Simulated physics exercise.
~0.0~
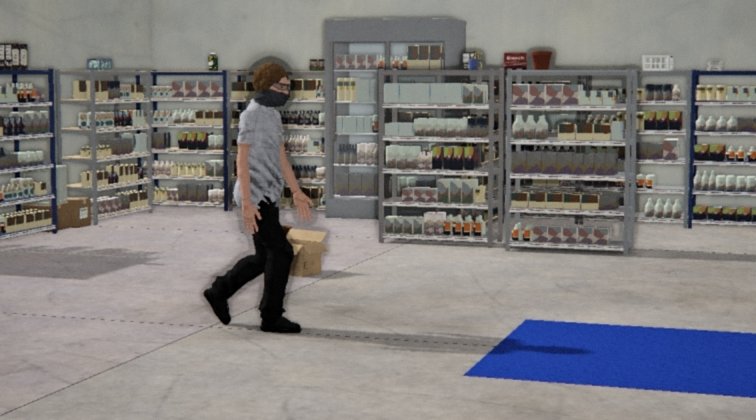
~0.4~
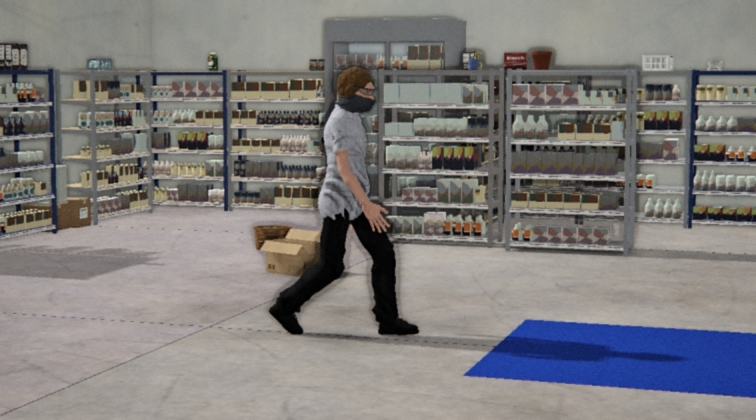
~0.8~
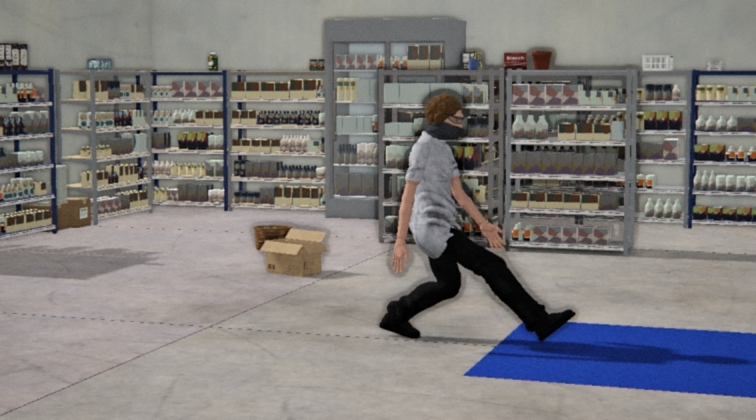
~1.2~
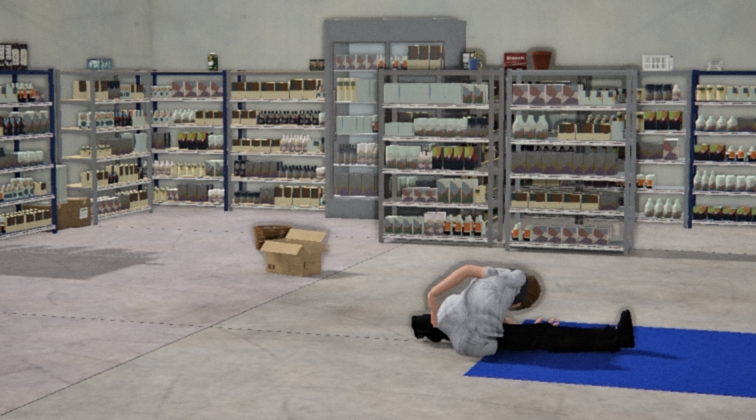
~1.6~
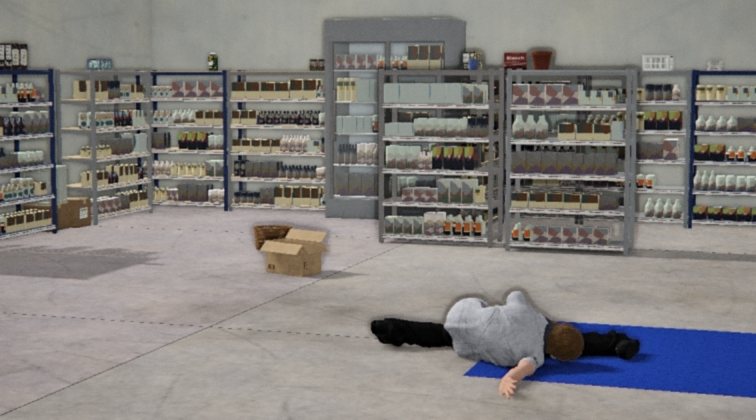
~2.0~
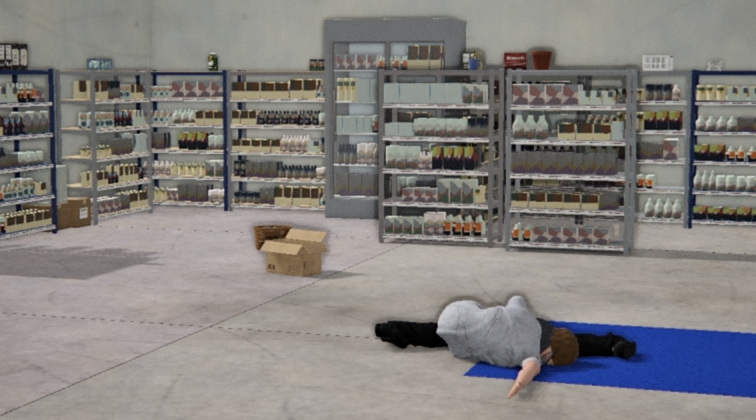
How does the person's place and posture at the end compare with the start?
At the start the person is upright and walking on the concrete left of centre, in front of the cardboard box. At the end the person is farther right and down low, slumped face down across the near edge of the blue mat.
